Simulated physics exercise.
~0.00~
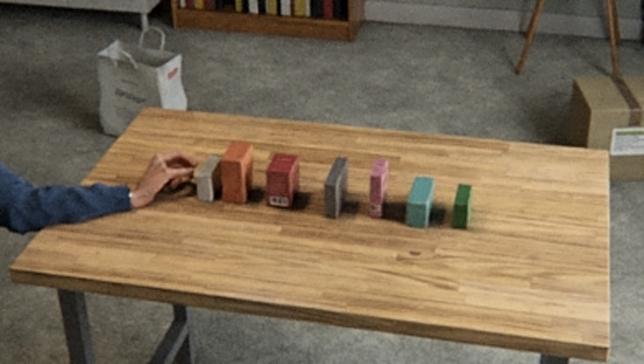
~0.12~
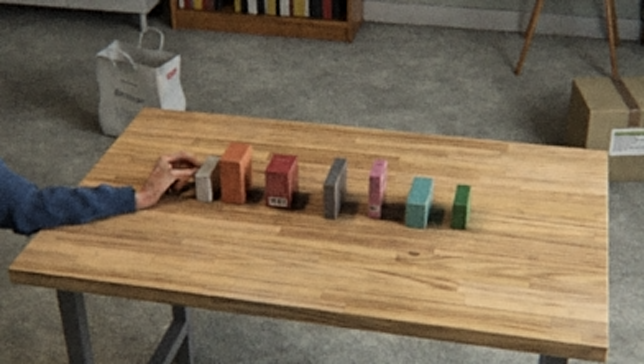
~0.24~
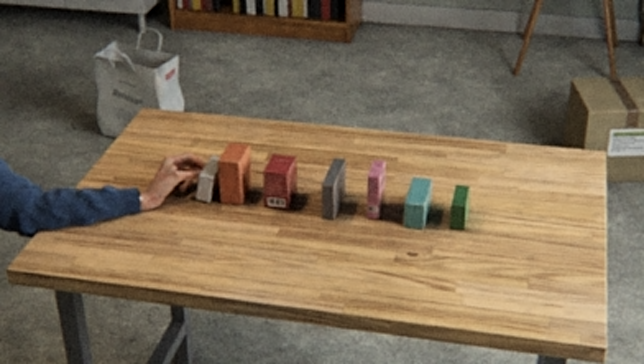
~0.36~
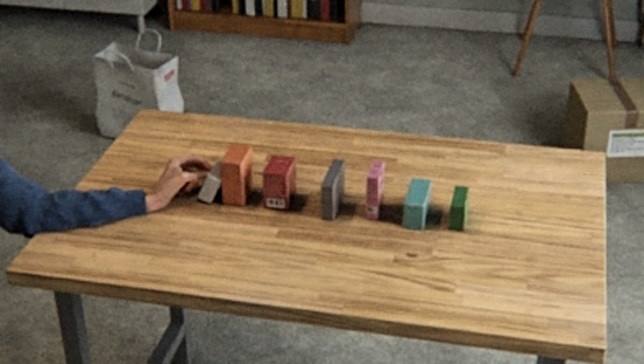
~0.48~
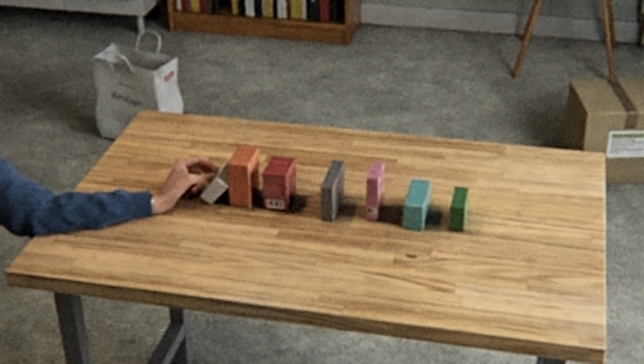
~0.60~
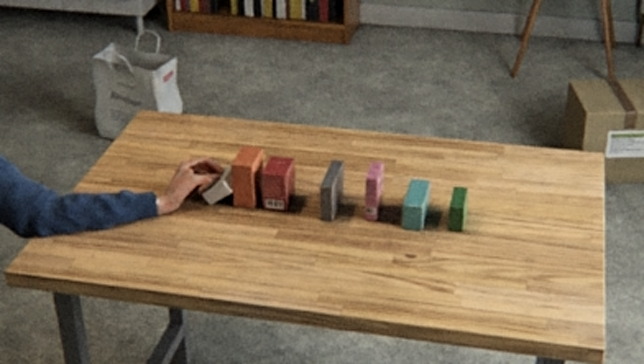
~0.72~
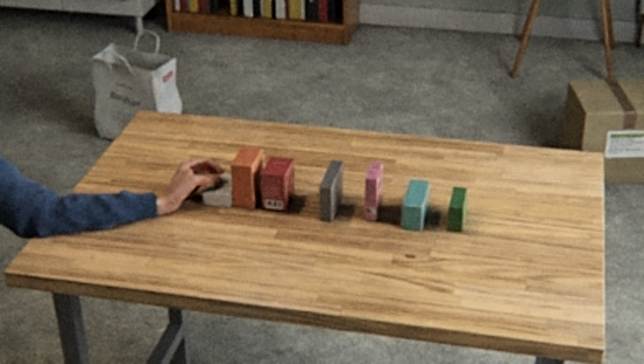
The clip opens on a wooden table where seven upright blocks and packets stand in a spaced row, with a hand reaching in from the left to the small white block at that end. The hand nudges the white block, which begins to lean right toward the taller orange block. It tips further against its neighbour, and the orange block slides slightly toward the red packet but stays upright. The white block then sinks down onto its side beside the hand. Beyond it, the orange, red, grey, pink, turquoise and green pieces are all still standing.
